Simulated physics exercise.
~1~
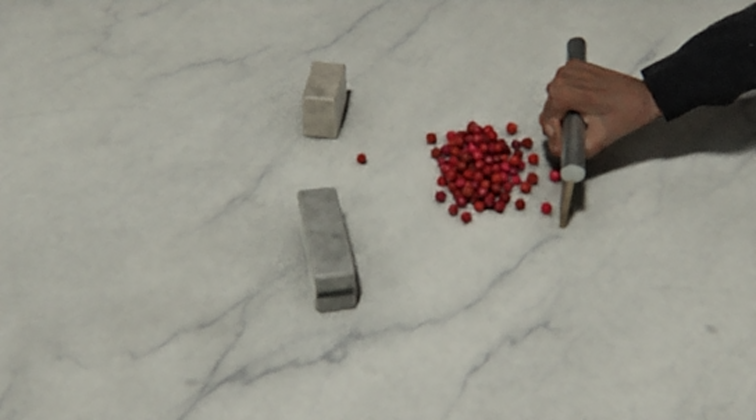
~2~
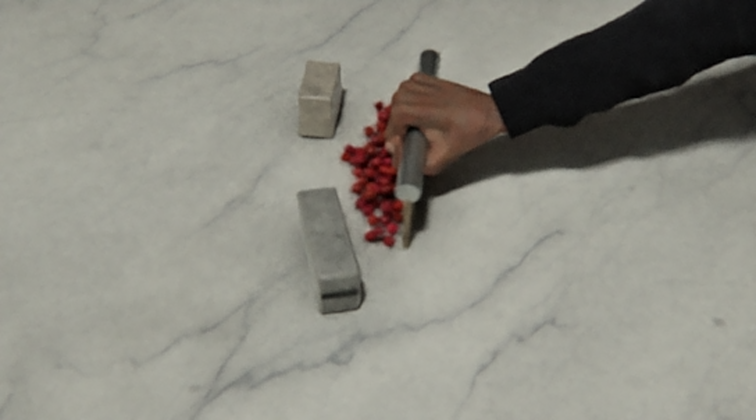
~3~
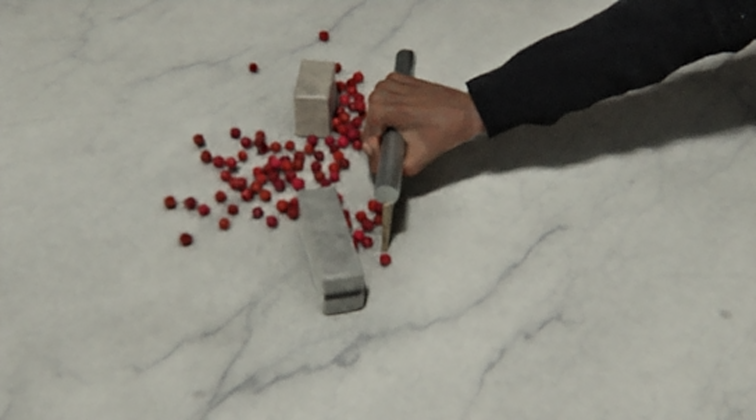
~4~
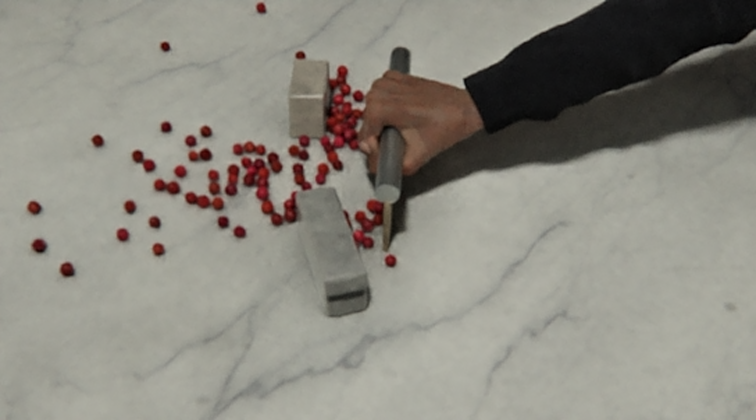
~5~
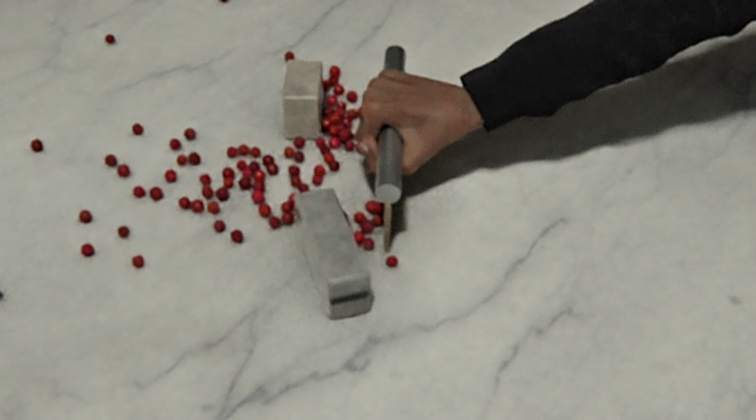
A dark-sleeved hand grips a grey rod-like scraper upright at the right of a pale, grey-veined marble surface, seen from above at an angle. To its left lies a loose heap of small red cranberries, and farther left stand two grey stone blocks with a gap between them. The hand sweeps the scraper left, bunching the berries into a narrow band before the blocks. Many then burst through the gap and scatter leftward as the scraper halts just short of the blocks. Finally, berries lie strewn beyond and within the gap, while others stay trapped against the blocks.
